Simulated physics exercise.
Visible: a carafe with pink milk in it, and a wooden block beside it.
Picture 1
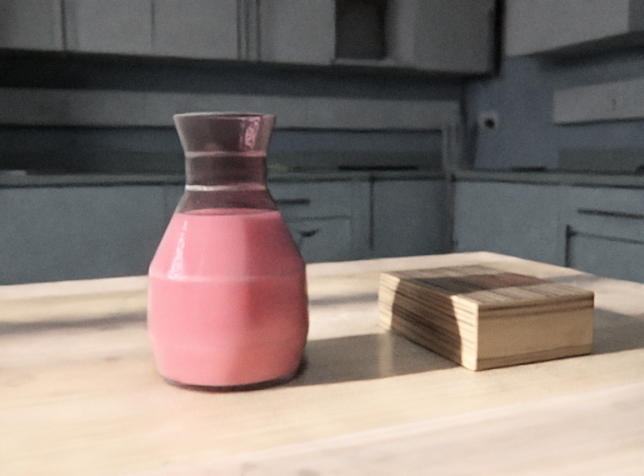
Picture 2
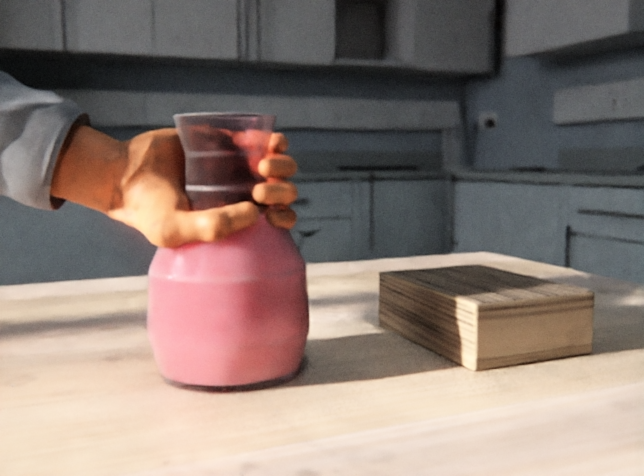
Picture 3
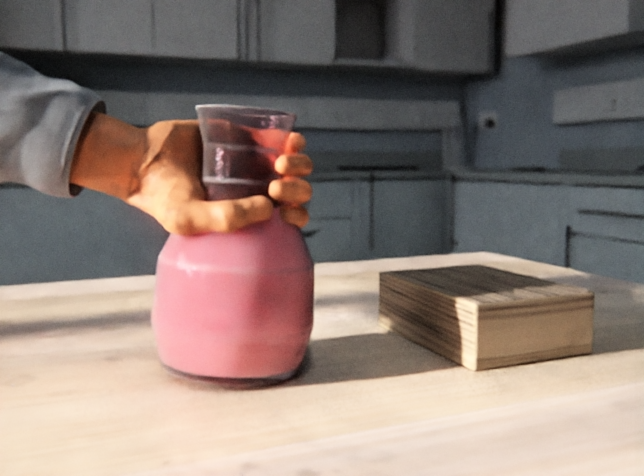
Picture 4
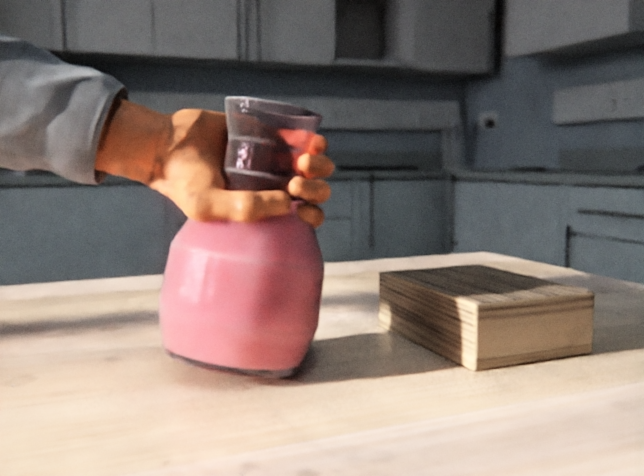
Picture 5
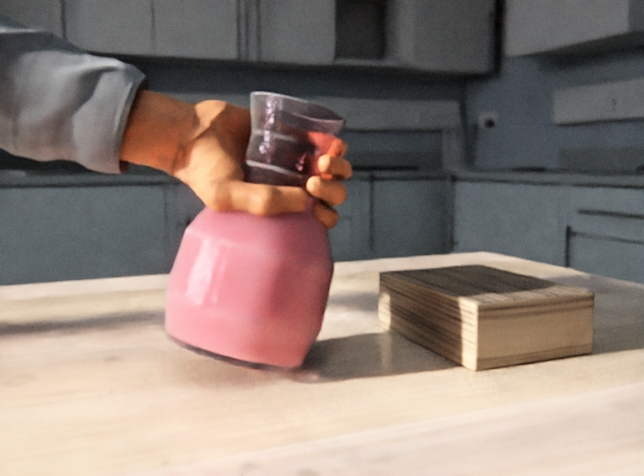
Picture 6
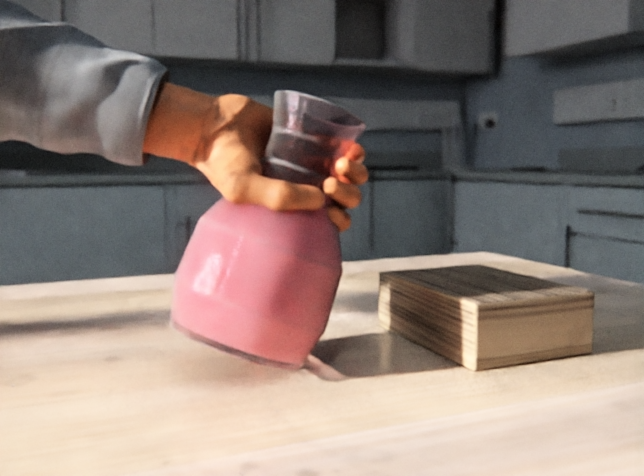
In a dim kitchen with grey-blue cabinets, a glass carafe of pink milk stands upright on a pale tabletop, left of a wooden block. A hand in a grey sleeve reaches in from the left and grips its neck, then moves it slightly right, leaning its top towards the block.
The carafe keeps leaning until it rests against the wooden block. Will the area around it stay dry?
No, there is liquid to wipe up.
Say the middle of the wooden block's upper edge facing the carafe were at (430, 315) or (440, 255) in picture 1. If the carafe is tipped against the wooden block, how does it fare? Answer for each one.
Taking each in turn, it overflows, then it overflows.
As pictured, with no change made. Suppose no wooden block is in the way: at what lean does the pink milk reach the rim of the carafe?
Tilt: Around 60°.
Shortly, the carafe leans by about 45°; none is lost.
Then, the carafe leans by about 65°; it has lost some; nearly all of the pink milk is inside.
At the finish, the carafe leans by about 70°, against the wooden block; it has lost some; about two thirds of the pink milk is inside.
